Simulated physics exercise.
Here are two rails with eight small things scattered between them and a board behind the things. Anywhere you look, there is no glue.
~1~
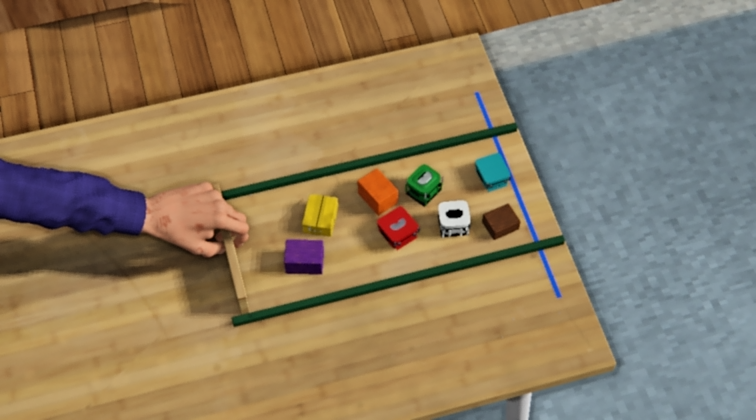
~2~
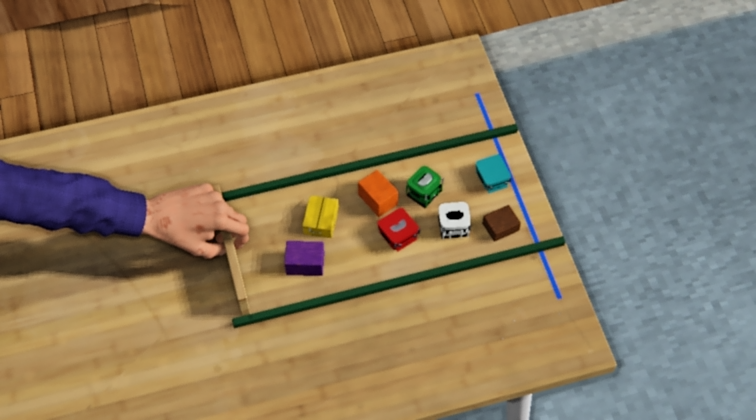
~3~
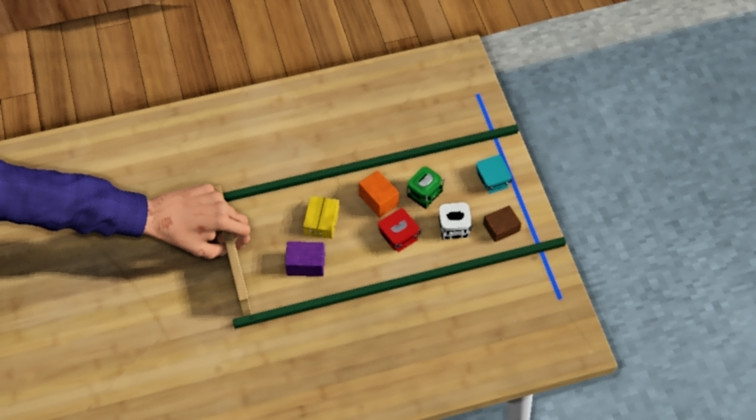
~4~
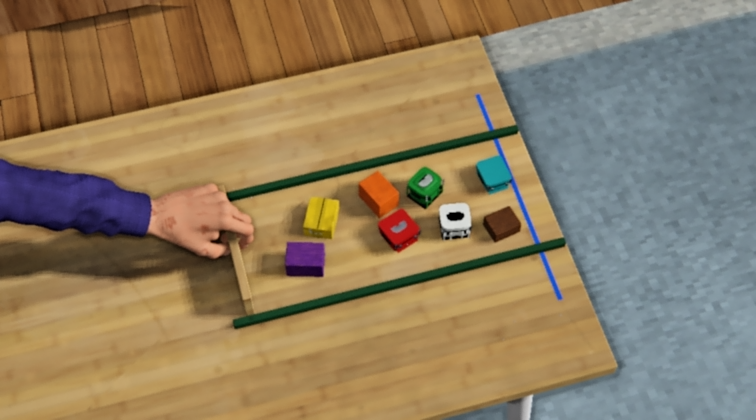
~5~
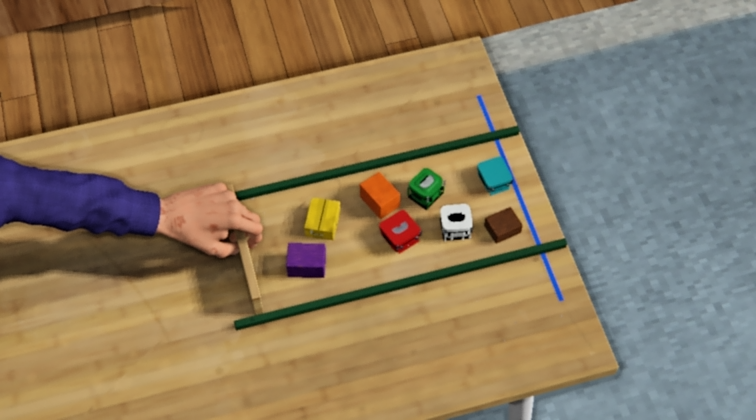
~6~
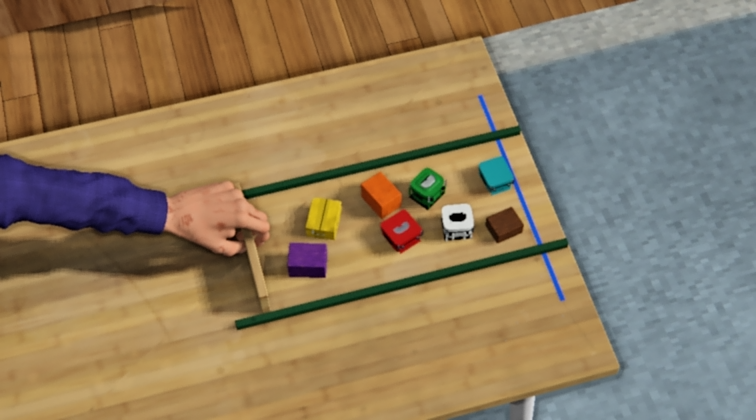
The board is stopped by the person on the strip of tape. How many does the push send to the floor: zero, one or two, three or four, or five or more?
I expect the edge to claim at least five.
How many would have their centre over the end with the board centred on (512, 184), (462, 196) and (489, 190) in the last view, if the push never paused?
Respectively 6, 2 and 4.
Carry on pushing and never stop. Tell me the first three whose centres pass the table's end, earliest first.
The brown block, then the turquoise case, then the white case.
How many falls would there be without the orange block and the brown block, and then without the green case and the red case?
The counts would be 4 and 4.
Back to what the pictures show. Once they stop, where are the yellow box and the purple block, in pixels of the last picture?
Listed as asked: First (525, 166), and then (543, 198).
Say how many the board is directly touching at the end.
Looks like 2 of them, all told.
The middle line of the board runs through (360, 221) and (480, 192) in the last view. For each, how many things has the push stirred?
Tally: 4; 8.
A little later, none off yet; turquoise case at rest near (495, 176); brown block at rest near (505, 225); white case at rest near (457, 222).
Next, none off yet; turquoise case at rest near (496, 176); brown block shifted about its own width near (528, 223); white case shifted about its own width near (495, 212).
Later still, two off so far; turquoise case dropping near (559, 220); brown block dropping near (570, 312); white case tilted a little near (566, 196).
When it is over, the number that fall off is five or more; down, orange block, red case, green case, white case, brown block and turquoise case.
